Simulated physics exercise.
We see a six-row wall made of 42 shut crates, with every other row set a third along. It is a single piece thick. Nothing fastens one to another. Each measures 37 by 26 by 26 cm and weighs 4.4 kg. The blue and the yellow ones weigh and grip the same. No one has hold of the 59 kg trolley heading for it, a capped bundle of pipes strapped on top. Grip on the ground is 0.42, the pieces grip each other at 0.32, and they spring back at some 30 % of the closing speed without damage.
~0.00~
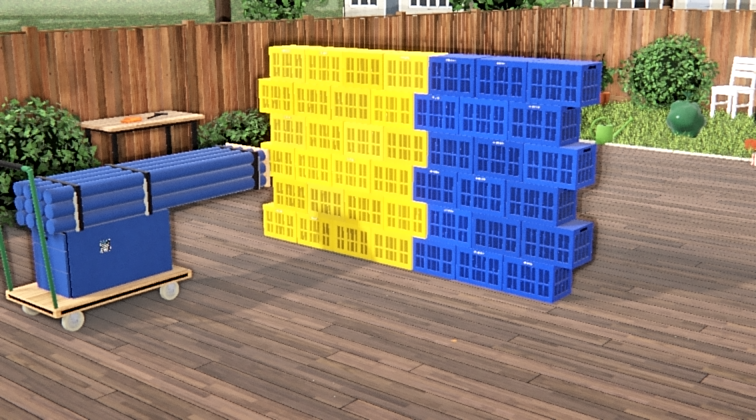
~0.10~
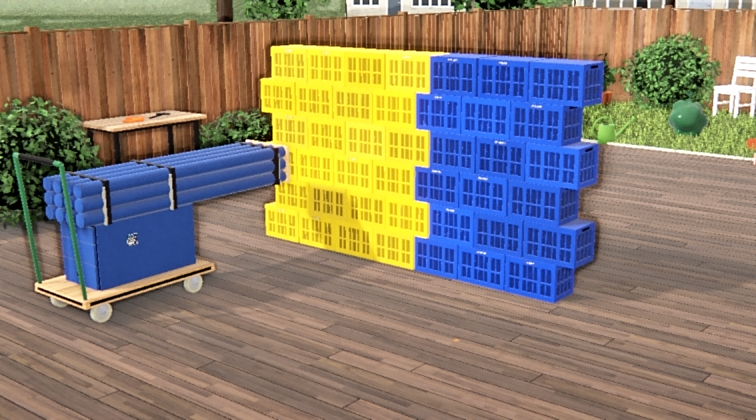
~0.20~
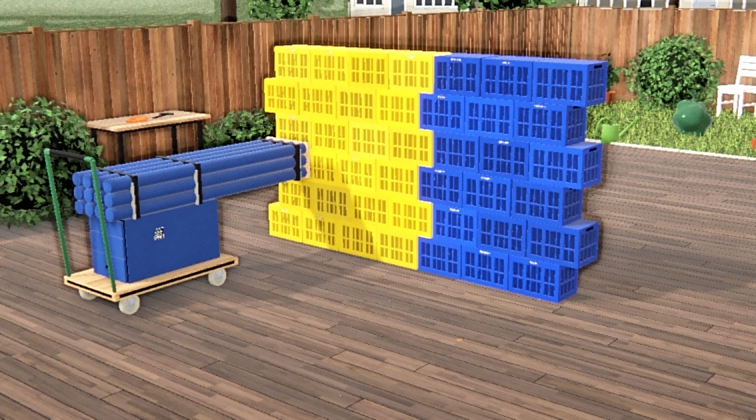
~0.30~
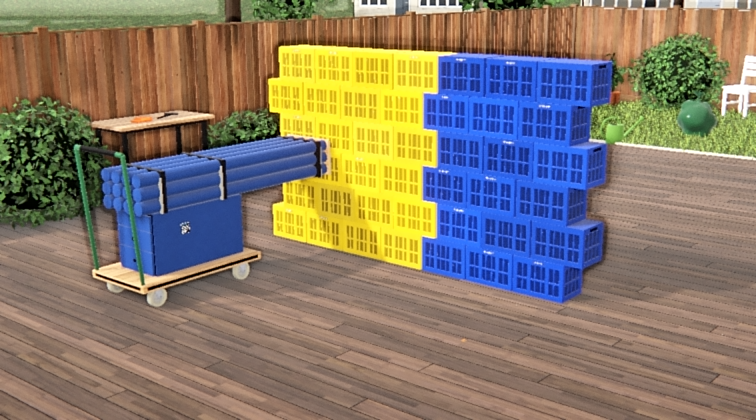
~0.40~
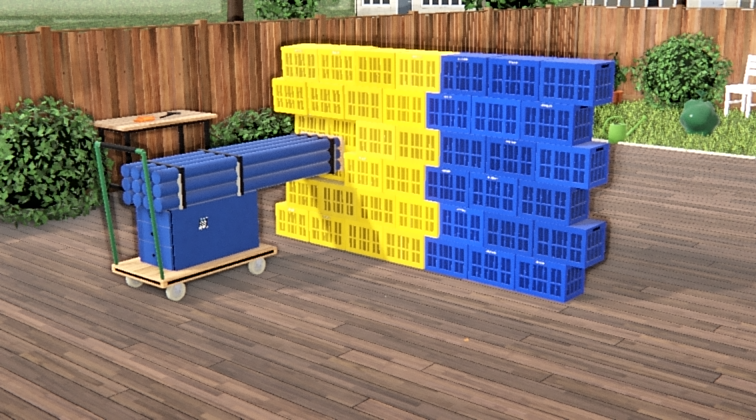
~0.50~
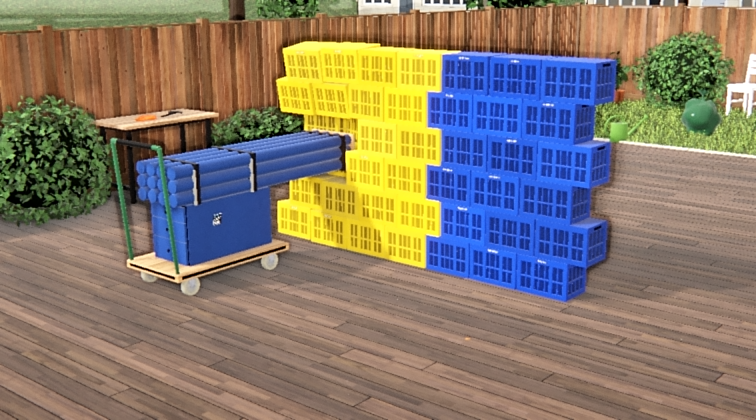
A wall of yellow and blue crates stands as a loaded trolley rolls right and pushes into its yellow side.
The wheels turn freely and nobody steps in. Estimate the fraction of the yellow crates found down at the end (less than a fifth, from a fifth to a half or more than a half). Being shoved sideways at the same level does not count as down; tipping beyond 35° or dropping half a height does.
Between a fifth and a half of them.
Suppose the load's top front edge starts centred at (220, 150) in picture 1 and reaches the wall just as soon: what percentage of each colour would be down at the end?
Then yellow 30, blue 0 per cent.
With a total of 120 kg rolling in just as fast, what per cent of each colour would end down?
Then yellow 30, blue 0 per cent.
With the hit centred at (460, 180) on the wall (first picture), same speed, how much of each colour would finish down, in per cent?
Then yellow 20, blue 40 per cent.
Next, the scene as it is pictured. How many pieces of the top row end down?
The count is 2.
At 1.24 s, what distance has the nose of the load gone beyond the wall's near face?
Roughly 80 cm.
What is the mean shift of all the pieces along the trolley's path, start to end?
Some 15 cm on average.
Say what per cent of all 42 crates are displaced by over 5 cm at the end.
Shifted: 30 per cent.
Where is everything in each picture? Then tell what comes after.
In the first frame (each place is the centre of the face we see best; the camera pans a little), load (263, 162) 56 cm short of the wall; top yellow crate (362, 71); top blue crate (501, 80); all as stacked.
The second frame shows load (283, 158) 38 cm short of the wall; top yellow crate (364, 70).
The third frame shows load (304, 155) 20 cm short of the wall; top yellow crate (368, 70).
The fourth frame shows load (325, 151) 25 mm short of the wall; top yellow crate (372, 70).
The fifth frame shows load (338, 148) 10 cm into the wall's line; top yellow crate (375, 70); 4 have shifted.
The sixth frame shows load (349, 145) 21 cm into the wall's line; top yellow crate (377, 68); top blue crate (514, 78); steepest lean 9°, the crate at (295, 97); 10 have shifted.
By 0.78 s, load 45 cm past the wall's line, still rolling; 6 of the 24 yellow crates down (6 of 42 in all colours); top yellow crate moved 49 mm.
By 1.24 s, load 78 cm past the wall's line, still rolling; 8 of the 24 yellow crates down (8 of 42 in all colours); top yellow crate moved 6 cm.
When it is over (2.6 s), load 86 cm past the wall's line, stopped; 9 of the 24 yellow crates down (9 of 42 in all colours); top yellow crate moved 6 cm; top blue crate unmoved. That is 38 per cent. In pixels of the last frame, middles, top yellow crate near (393, 67), top blue crate near (525, 77).
